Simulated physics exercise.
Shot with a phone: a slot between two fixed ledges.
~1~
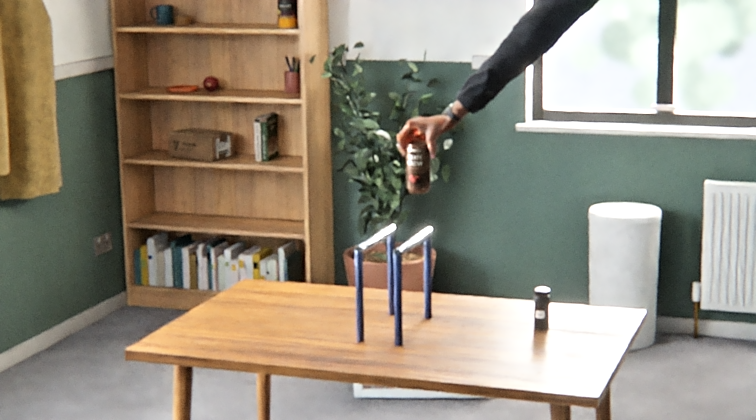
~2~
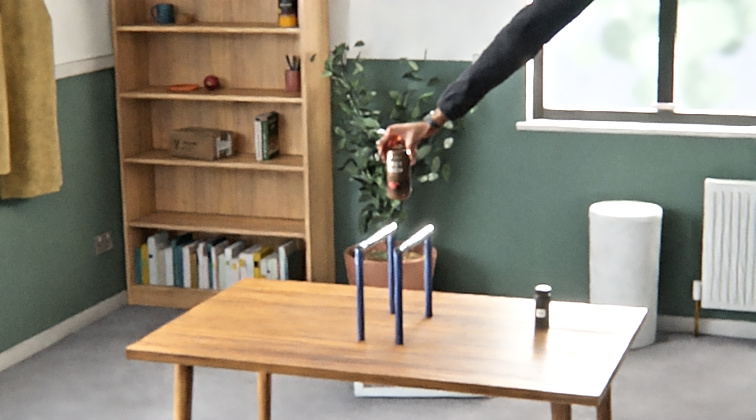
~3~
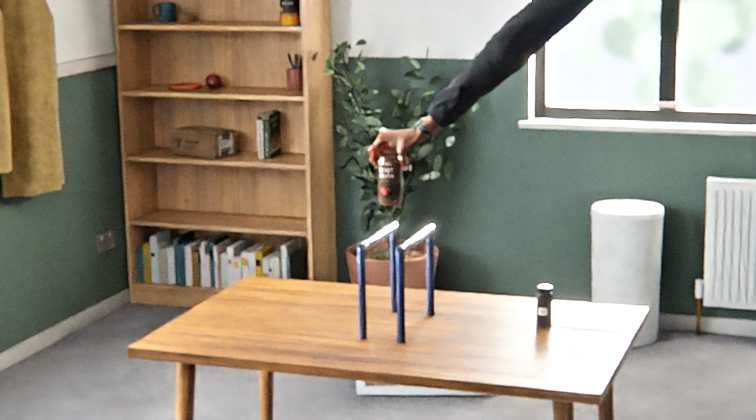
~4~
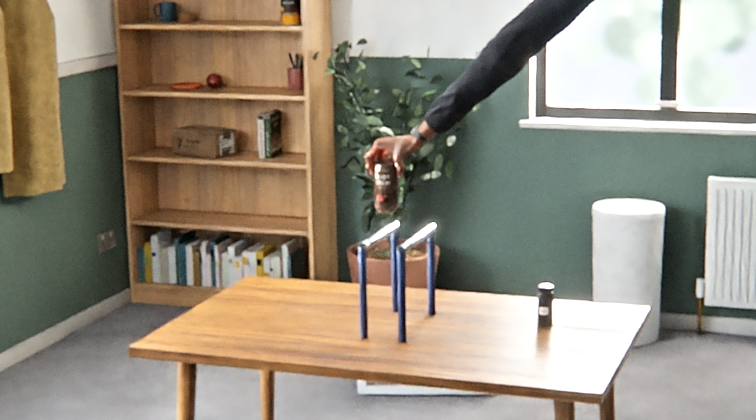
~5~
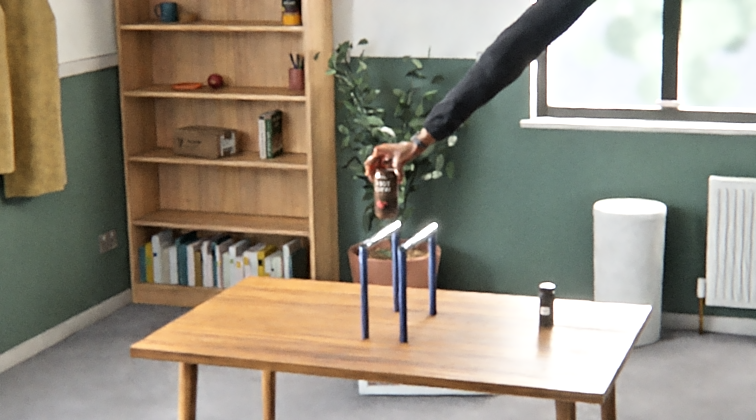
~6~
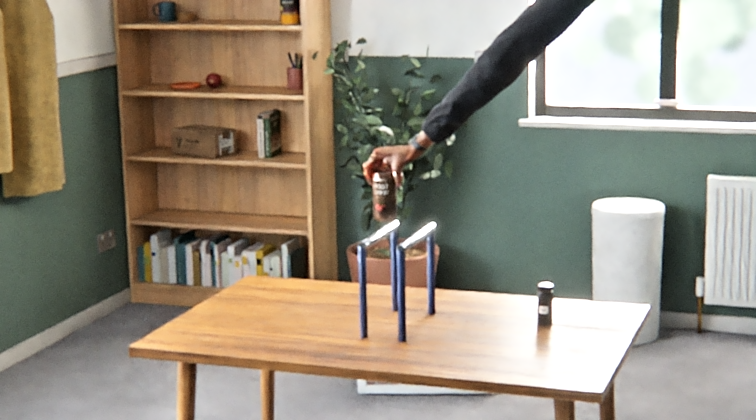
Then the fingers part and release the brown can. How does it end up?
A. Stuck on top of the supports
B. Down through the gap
(A) Stuck on top of the supports.
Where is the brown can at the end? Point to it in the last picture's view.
It finishes at around (404, 226).
Then, 0.20 s on from there, brown can turned 4° from how it was put near (387, 208).
Then, 0.30 s on from there, brown can turned 35° from how it was put near (398, 217).
Then, 0.40 s on from there, brown can turned 59° from how it was put near (404, 226).
In the end, toppled on the stand or table, brown can; black shaker unmoved. At the end, from the last picture's camera, brown can near (404, 226). The can is caught.
